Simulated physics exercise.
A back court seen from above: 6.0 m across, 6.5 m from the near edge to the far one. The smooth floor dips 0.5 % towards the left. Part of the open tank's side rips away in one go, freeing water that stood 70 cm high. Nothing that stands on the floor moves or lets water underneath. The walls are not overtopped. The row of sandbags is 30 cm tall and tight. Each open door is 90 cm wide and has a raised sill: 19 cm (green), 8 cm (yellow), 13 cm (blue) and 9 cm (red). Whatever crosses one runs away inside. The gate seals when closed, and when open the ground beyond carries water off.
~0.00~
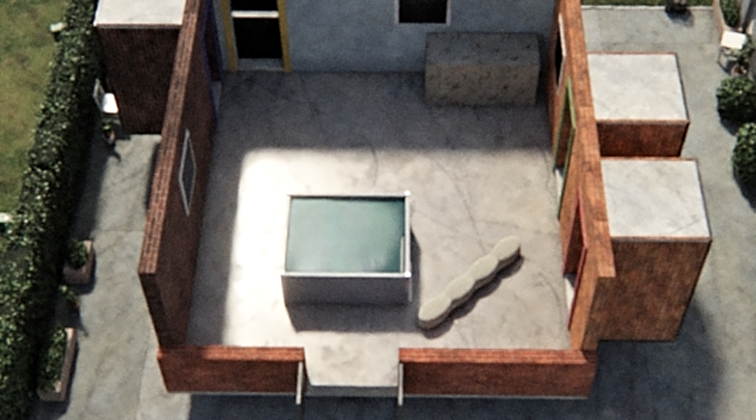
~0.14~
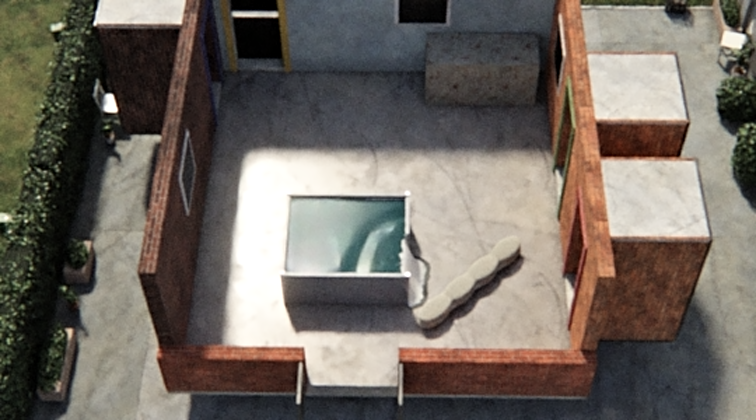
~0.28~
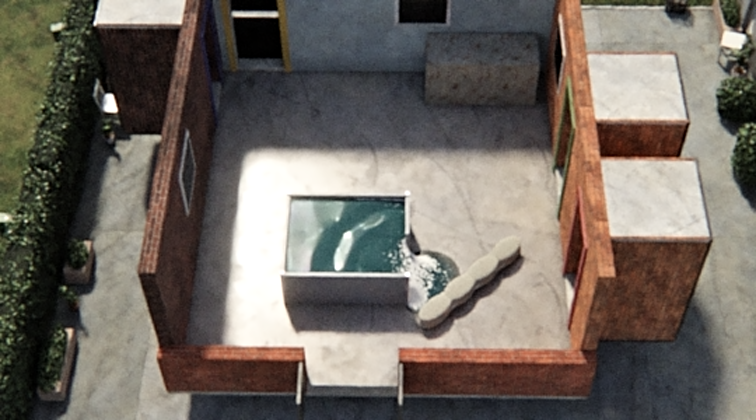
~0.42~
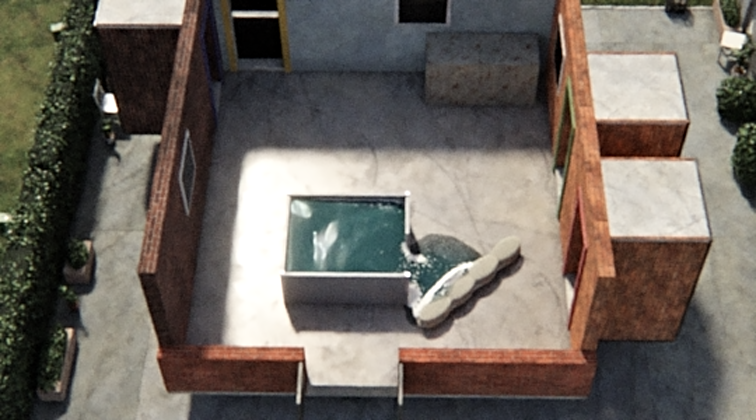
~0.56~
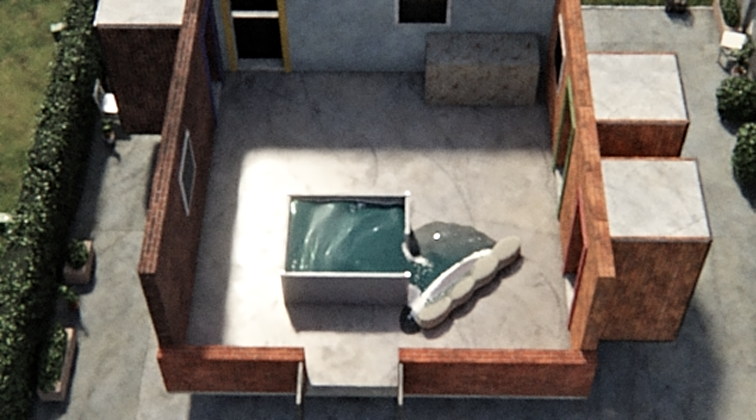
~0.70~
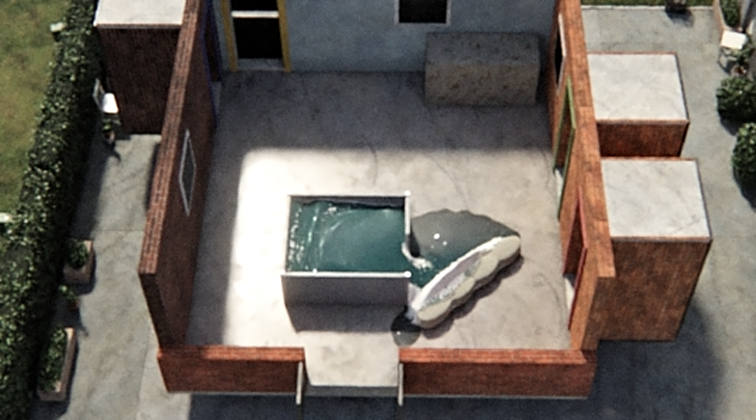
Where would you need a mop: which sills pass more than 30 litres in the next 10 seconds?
Within that time: At the green door it keeps below the limit; at the yellow door it stays under the limit; at the blue door it does not reach the limit; at the red door it stays under the limit.
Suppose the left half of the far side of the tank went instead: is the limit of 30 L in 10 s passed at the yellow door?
Against that limit: Yellow above.
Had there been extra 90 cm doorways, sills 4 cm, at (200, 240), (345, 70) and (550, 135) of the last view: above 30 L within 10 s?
In that order: Not over, below, above.
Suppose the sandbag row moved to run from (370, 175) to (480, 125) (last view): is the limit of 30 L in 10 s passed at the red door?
Against that limit: Red above.
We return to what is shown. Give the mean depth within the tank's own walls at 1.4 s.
Some 48 cm.
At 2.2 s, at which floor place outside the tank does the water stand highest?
At about (438, 295).
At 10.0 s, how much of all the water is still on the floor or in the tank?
About 92 per cent.
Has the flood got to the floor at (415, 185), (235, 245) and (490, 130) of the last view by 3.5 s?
In turn: Flooded, dry, under water.
After 1.4 s water covers 25 % of the floor and is deepest (48 cm) near (438, 295); green door 10 cm at the sill, 0 L in, yellow door not reached, blue door not reached, red door not reached.
After 2.2 s water covers 45 % of the floor and is deepest (38 cm) near (438, 295); green door 20 cm at the sill, 0 L in, yellow door not reached, blue door not reached, red door 10 cm at the sill, 0 L in.
After 3.5 s water covers 50 % of the floor and is deepest (36 cm) near (542, 93); green door 14 cm at the sill, 1 L in, yellow door not reached, blue door not reached, red door 4 cm at the sill, 0 L in.
After 6.0 s water covers 85 % of the floor and is deepest (18 cm) near (427, 304); green door 12 cm at the sill, 1 L in, yellow door 5 cm at the sill, 0 L in, blue door 14 cm at the sill, 0 L in, red door 3 cm at the sill, 0 L in.
After 10.0 s water covers 95 % of the floor and is deepest (10 cm) near (427, 304); green door 7 cm at the sill, 1 L in, yellow door 8 cm at the sill, 5 L in, blue door 9 cm at the sill, 2 L in, red door 2 cm at the sill, 0 L in.
